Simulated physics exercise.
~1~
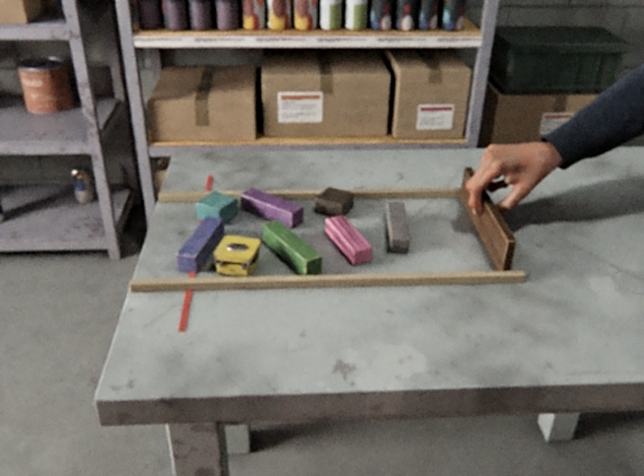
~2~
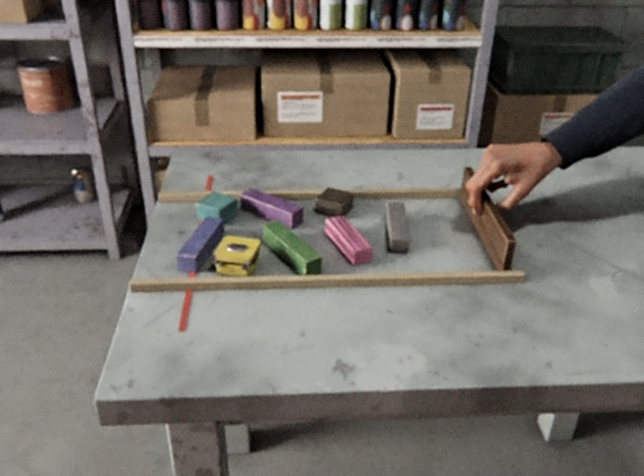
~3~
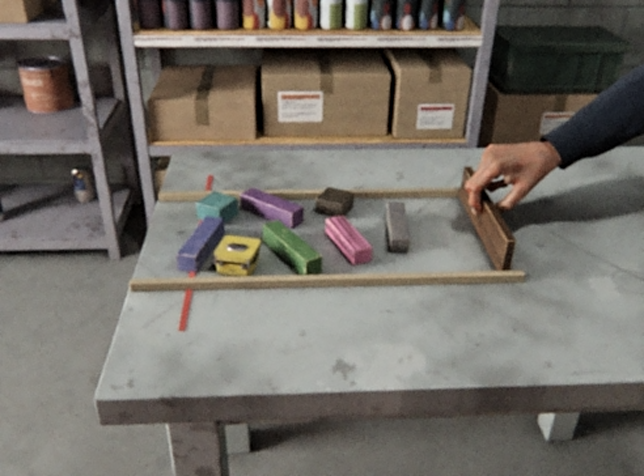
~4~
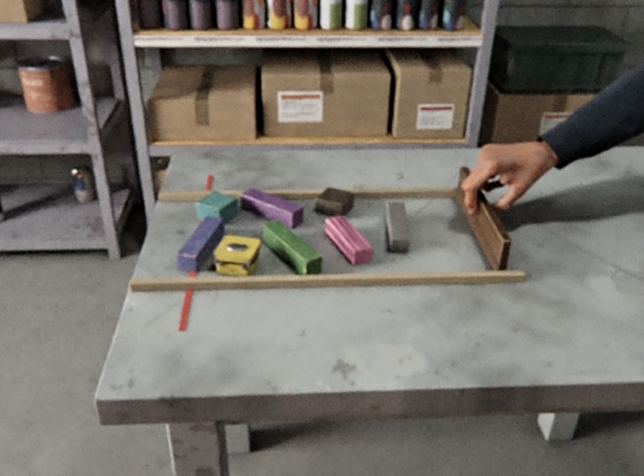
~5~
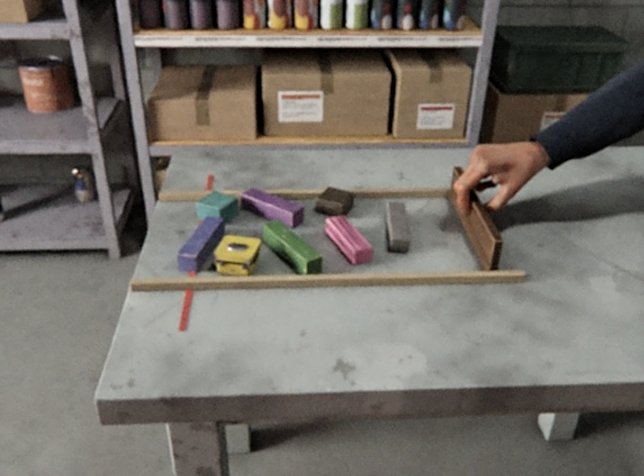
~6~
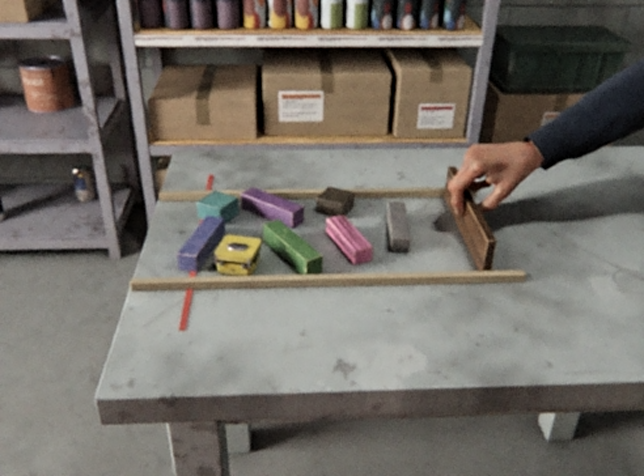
The clip opens on a hand holding an upright brown board at the right end of a channel on a grey table, with colourful bars and blocks lying still to its left. The hand barely moves at first, then slides the board slightly left, leaving a gap before the grey bar.
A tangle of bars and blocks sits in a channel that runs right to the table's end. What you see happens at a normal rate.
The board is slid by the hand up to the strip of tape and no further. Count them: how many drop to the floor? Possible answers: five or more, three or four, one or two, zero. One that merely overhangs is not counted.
You'd see three or four pieces leave the end and fall.
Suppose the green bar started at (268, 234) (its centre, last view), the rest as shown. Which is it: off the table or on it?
So it does not drop, then.
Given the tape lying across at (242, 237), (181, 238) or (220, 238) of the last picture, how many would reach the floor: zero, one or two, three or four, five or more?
So, tape by tape, it's not one, then five or over, then just one or two.
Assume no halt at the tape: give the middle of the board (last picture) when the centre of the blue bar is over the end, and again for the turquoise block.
(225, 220) and (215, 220), roughly.
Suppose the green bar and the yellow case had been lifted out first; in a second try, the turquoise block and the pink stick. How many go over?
Try 1: 1; try 2: 1.
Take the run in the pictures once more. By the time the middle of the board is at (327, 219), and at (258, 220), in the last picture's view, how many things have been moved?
Note: First position 4; second position 8.
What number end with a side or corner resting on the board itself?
The number is 2.
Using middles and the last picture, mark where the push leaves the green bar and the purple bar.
The green bar at (148, 253), the purple bar at (164, 210).
Soon after, none off yet; blue bar at rest near (202, 243); turquoise block at rest near (218, 208); yellow case at rest near (239, 257).
Then, none off yet; blue bar moving near (193, 242); turquoise block moving near (211, 209); yellow case moved about its own width near (207, 262).
At rest, the number that fall off is three or four; fallen, yellow case, turquoise block and blue bar.
